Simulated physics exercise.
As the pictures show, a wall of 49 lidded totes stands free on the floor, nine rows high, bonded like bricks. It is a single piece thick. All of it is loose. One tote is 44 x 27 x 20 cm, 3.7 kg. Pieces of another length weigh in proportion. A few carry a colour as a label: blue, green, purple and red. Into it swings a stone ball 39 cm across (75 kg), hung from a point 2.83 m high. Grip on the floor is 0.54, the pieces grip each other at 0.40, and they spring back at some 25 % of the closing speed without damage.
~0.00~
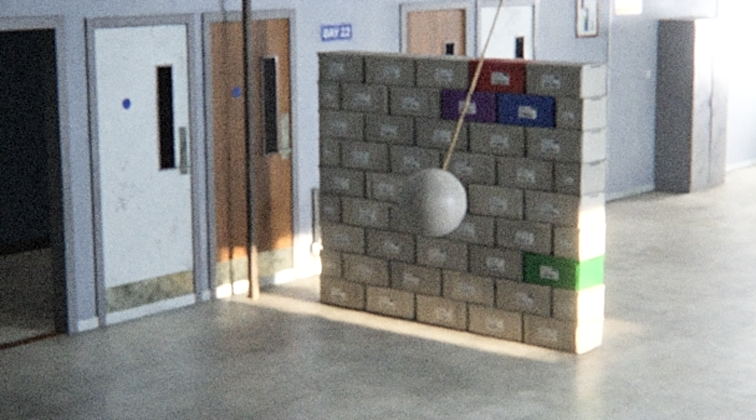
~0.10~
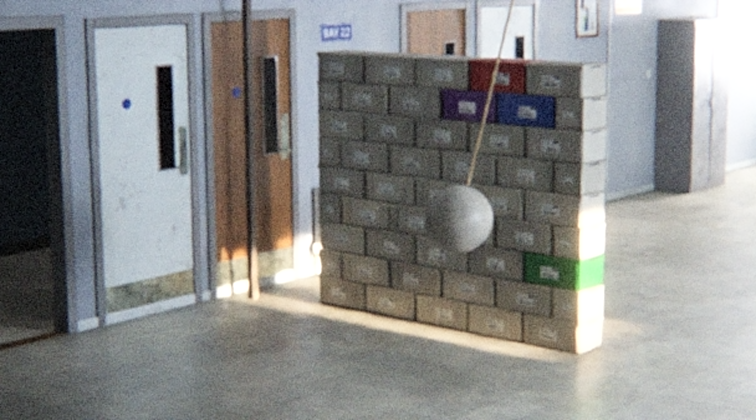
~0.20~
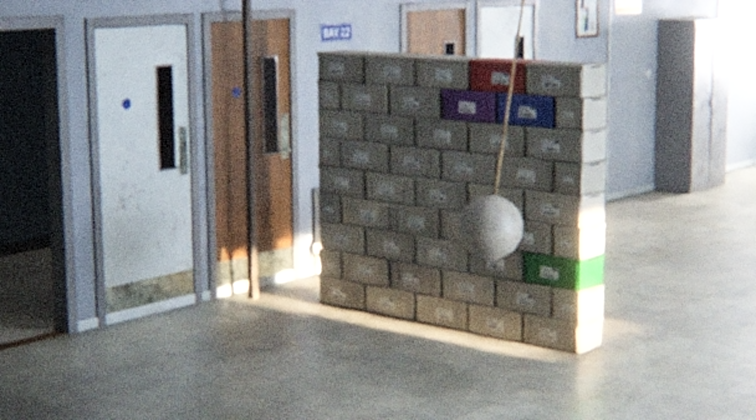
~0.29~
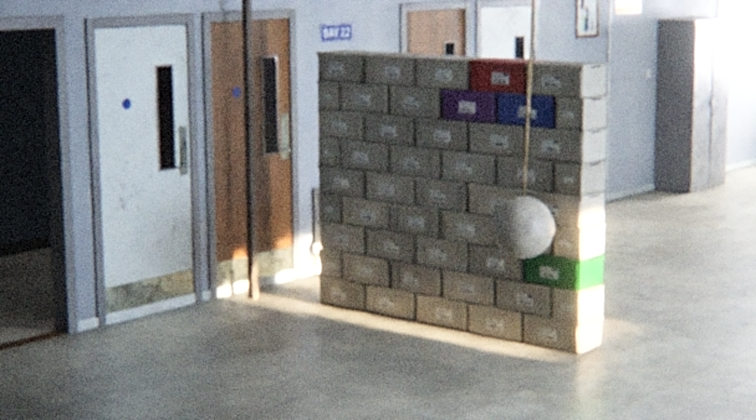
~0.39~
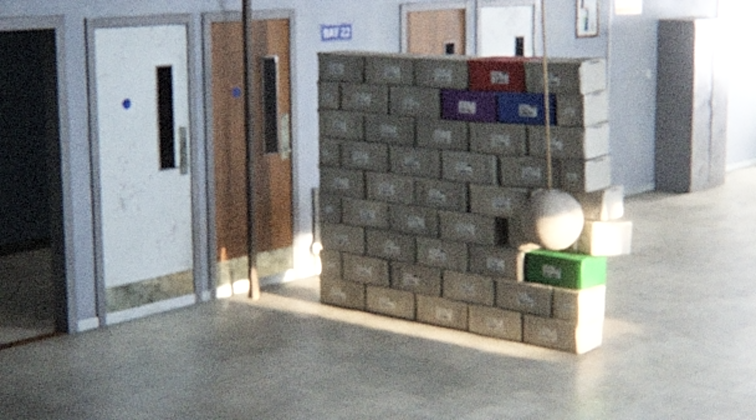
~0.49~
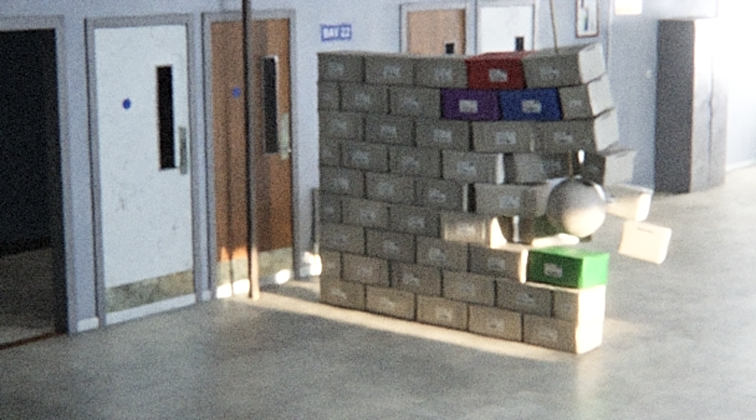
A grey ball swings rightward into a wall of stacked blocks, knocking several out of place.
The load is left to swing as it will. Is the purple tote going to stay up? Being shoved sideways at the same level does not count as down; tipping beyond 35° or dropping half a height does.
The purple tote remains up.
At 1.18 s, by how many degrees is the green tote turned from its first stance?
Roughly 0°.
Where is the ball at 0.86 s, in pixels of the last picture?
At about (634, 154).
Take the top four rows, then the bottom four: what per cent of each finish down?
From the top 30, from the bottom 10 per cent.
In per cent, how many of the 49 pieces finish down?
About 20 per cent.
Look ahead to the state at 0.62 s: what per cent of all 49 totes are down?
At that moment 5 per cent.
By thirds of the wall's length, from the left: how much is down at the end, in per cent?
Left 0, middle 0, right 60 per cent.
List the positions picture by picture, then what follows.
In the first picture (places mark the middle of the side facing us), ball (432, 194) line 31° before plumb; purple tote (468, 107); green tote (552, 272); red tote (496, 77); nothing disturbed.
In the second picture, ball (459, 214) line 23° before plumb; purple tote (468, 107).
In the third picture, ball (489, 227) line 13° before plumb; purple tote (468, 107).
In the fourth picture, ball (522, 231) line 4° before plumb; purple tote (468, 107).
In the fifth picture, ball (551, 227) line 5° past plumb; purple tote (467, 106); blue tote (525, 109) leaning 4°; 11 disturbed, none down.
In the sixth picture, ball (574, 219) line 13° past plumb; purple tote (469, 105) shifted 22 mm; blue tote (528, 105) leaning 10°; red tote (494, 74) leaning 9°; steepest lean 14°, the tote at (577, 103); 15 disturbed, none down.
After 0.62 s, line 22° past plumb; 3 of the 49 totes down; purple tote leaning 7°; blue tote leaning 19°.
After 0.86 s, line 33° past plumb; 9 of the 49 totes down; purple tote leaning 5°; blue tote leaning 51°, 9 cm lower.
After 1.18 s, line 35° past plumb; 10 of the 49 totes down; purple tote shifted 11 cm; blue tote on its side.
After 1.60 s, line 13° past plumb; 10 of the 49 totes down; purple tote shifted 11 cm; blue tote upside down.
At rest (2.5 s), line 36° before plumb; 10 of the 49 totes down; purple tote shifted 11 cm; blue tote upside down; red tote upside down. As the last picture would show them, middles, purple tote near (490, 104), blue tote near (689, 331).
